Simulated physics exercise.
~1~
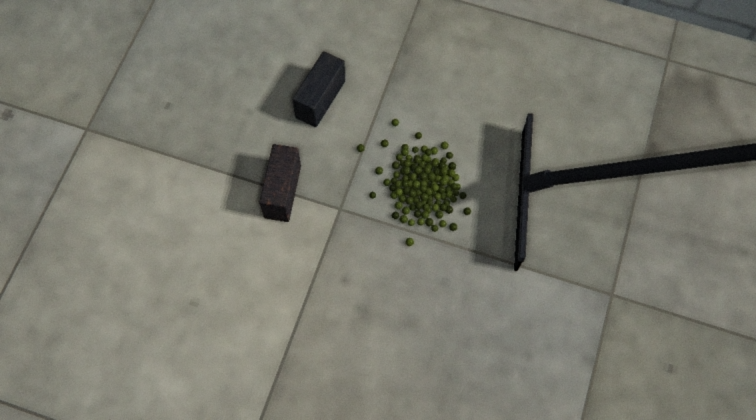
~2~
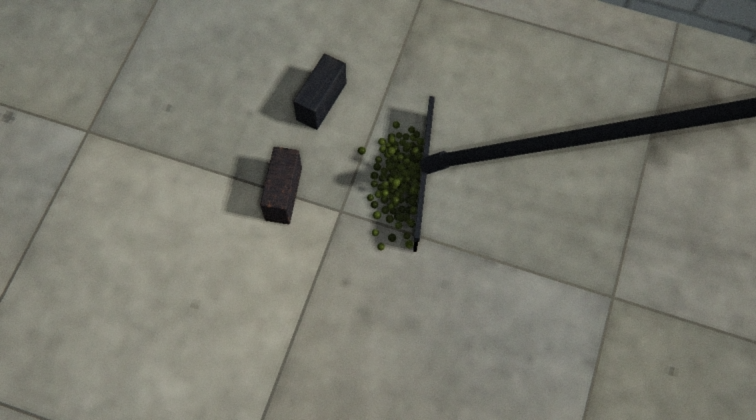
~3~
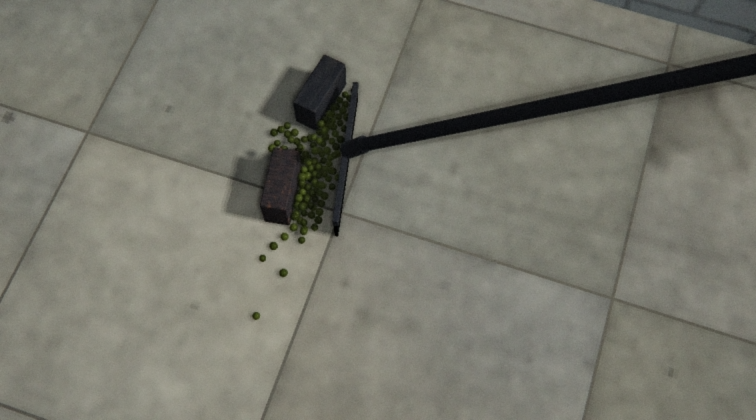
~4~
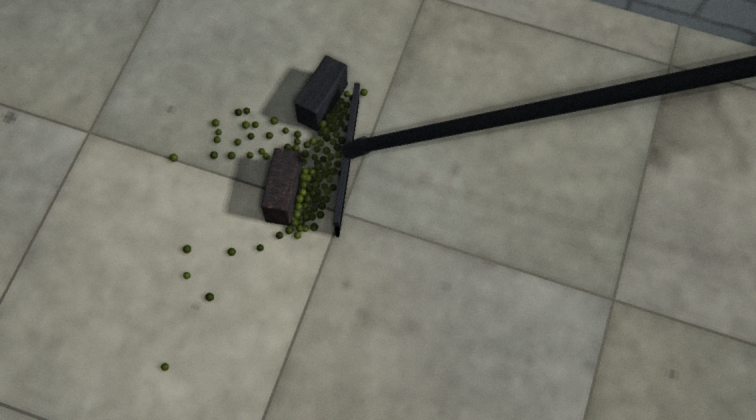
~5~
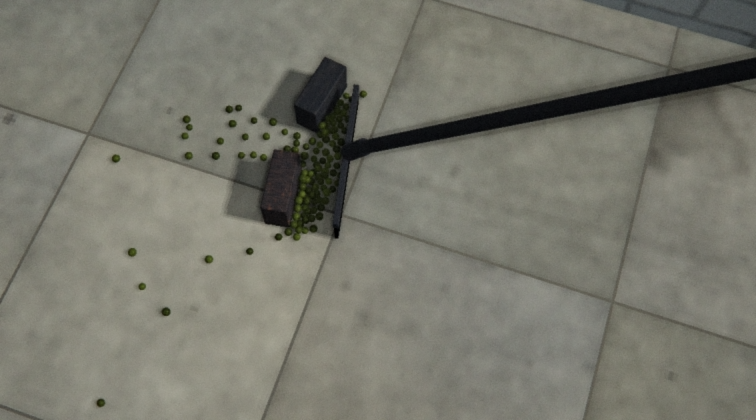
A dark squeegee pushes a pile of small green olives left across pale floor tiles toward two dark blocks and stops just short of them; some olives roll through the gap and around the near block, while most stay held up before the blocks.
